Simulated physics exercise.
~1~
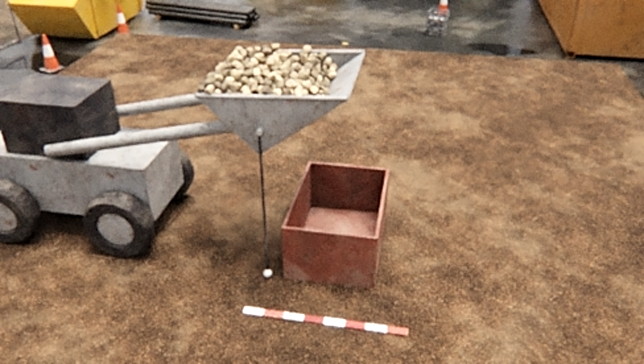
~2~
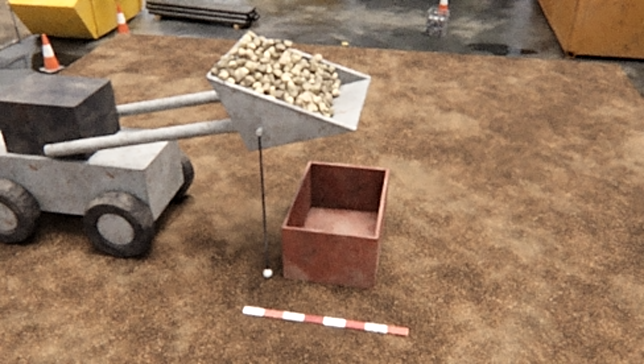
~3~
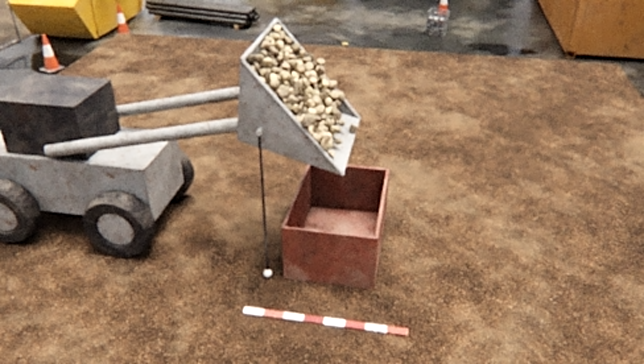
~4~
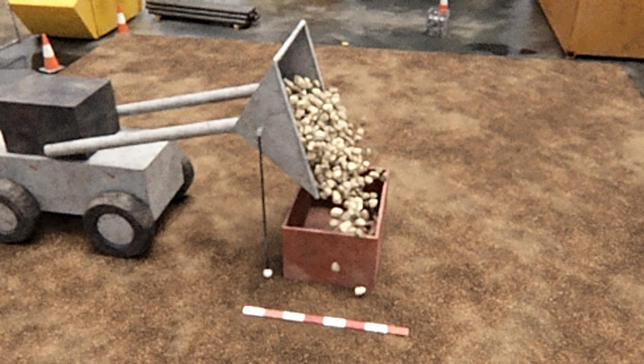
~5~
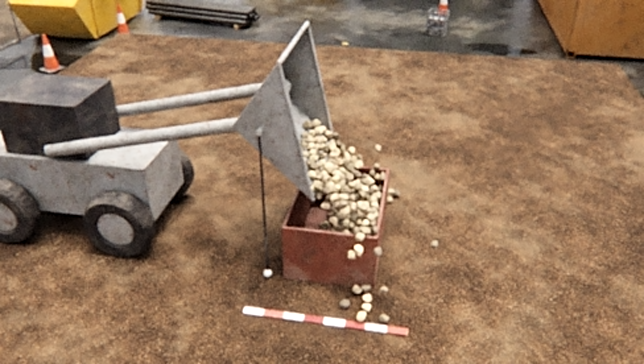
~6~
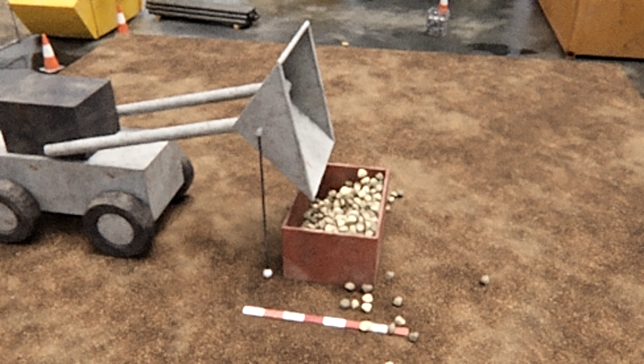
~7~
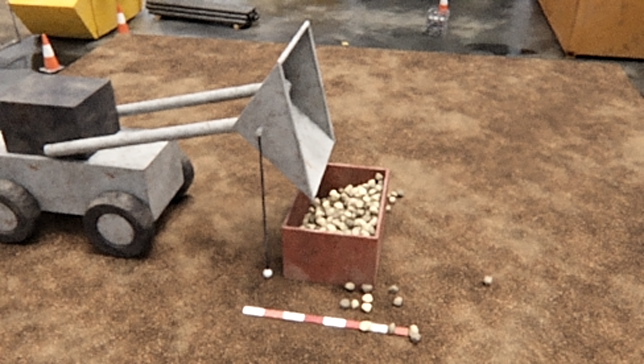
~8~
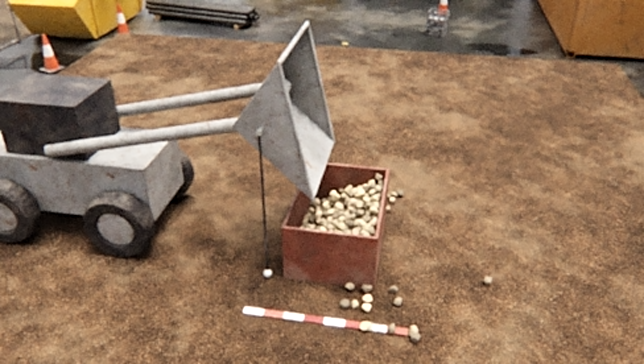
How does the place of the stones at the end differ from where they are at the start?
At the start the stones are heaped in the loader's raised bucket. At the end they are lower and further right, nearly all in the reddish bin with a few on the ground around it.
